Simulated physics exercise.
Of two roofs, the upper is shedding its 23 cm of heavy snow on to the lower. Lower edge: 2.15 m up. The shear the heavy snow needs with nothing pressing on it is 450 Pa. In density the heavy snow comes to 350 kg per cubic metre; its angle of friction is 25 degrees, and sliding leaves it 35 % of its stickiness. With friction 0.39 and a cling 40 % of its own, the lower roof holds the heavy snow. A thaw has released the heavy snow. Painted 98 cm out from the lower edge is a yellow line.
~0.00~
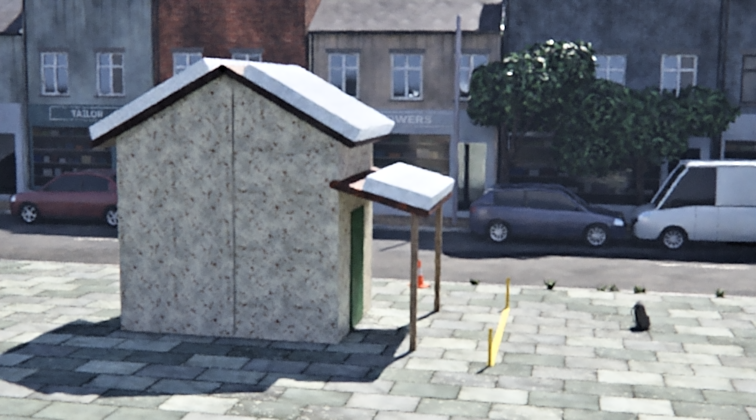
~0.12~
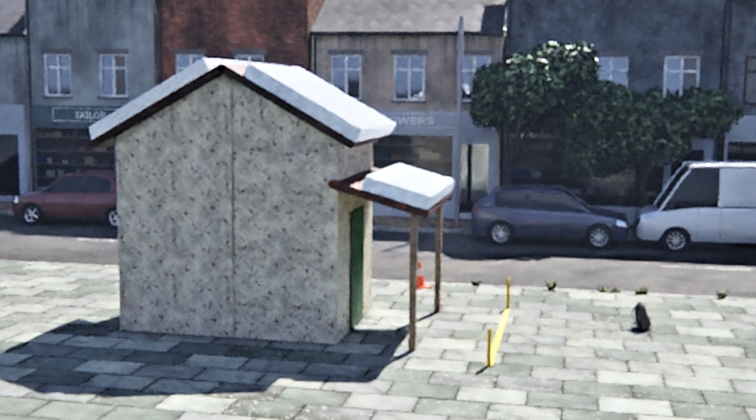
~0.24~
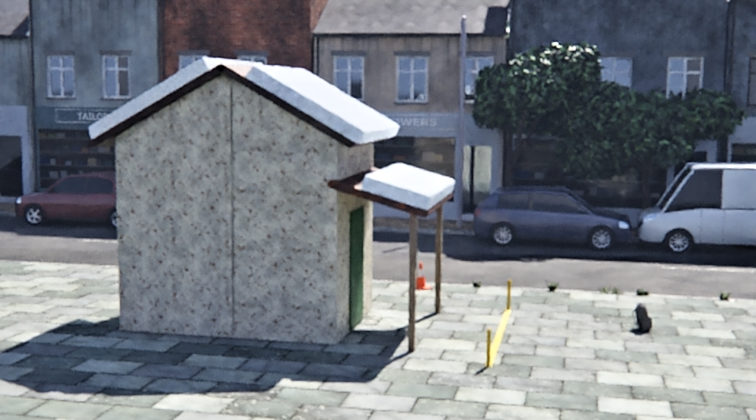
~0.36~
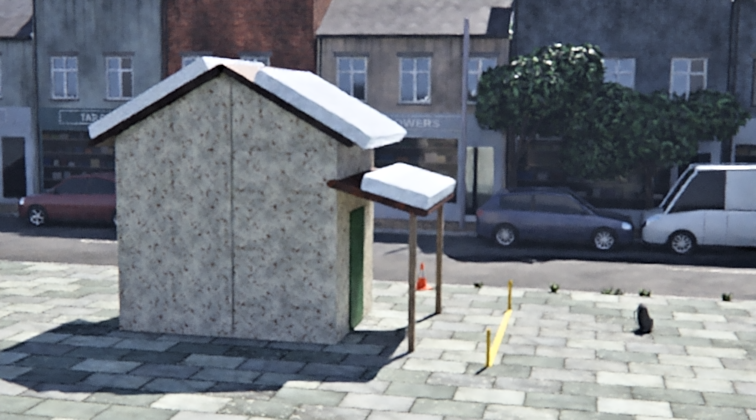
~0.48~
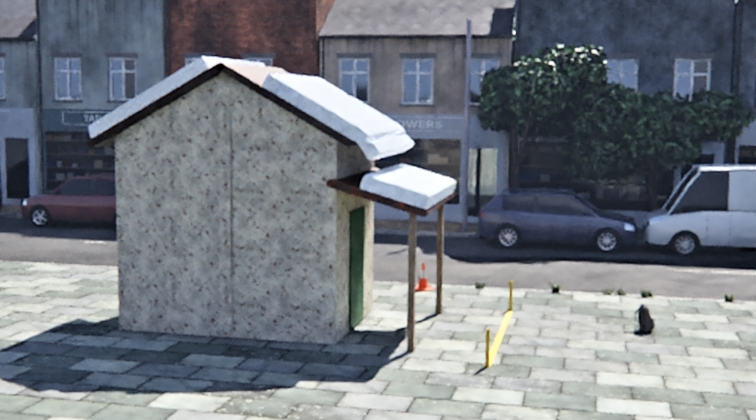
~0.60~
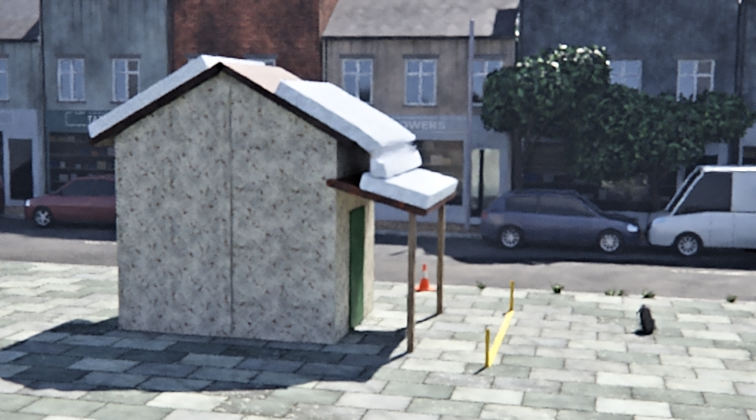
In this clip, a thick layer of snow on the right slope of a small speckled building's roof slides slowly down to the right, bending and cracking as its front reaches the snow-covered porch roof below.
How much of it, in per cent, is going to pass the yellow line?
I would say 55 percent.
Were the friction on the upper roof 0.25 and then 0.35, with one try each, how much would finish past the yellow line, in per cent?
Roughly 45 per cent first, roughly 25 per cent second.
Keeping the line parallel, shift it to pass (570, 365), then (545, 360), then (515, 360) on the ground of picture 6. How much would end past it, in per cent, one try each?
First try 20 per cent, second 30 per cent, third 45 per cent.
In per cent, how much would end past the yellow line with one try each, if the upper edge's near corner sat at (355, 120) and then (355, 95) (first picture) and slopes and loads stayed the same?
It would be 55 percent for the first setting and 50 percent for the second.
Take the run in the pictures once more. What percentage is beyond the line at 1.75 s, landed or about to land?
40 %.
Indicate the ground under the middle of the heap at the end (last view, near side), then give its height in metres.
You'd find it near (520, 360), piled some 0.3 m high.
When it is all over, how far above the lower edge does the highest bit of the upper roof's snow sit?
Roughly 0.5 m.
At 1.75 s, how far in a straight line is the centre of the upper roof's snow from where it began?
About 4.0 m.
By 1.13 s, none is below the lower edge and 0 % is past the line.
By 1.75 s, 64 % is below the lower edge and 41 % is past the line.
By 2.38 s, 76 % is below the lower edge and 55 % is past the line.
By 3.00 s, 76 % is below the lower edge and 55 % is past the line.
By 3.10 s, at the end, 76 % is below the lower edge and 55 % is past the line.
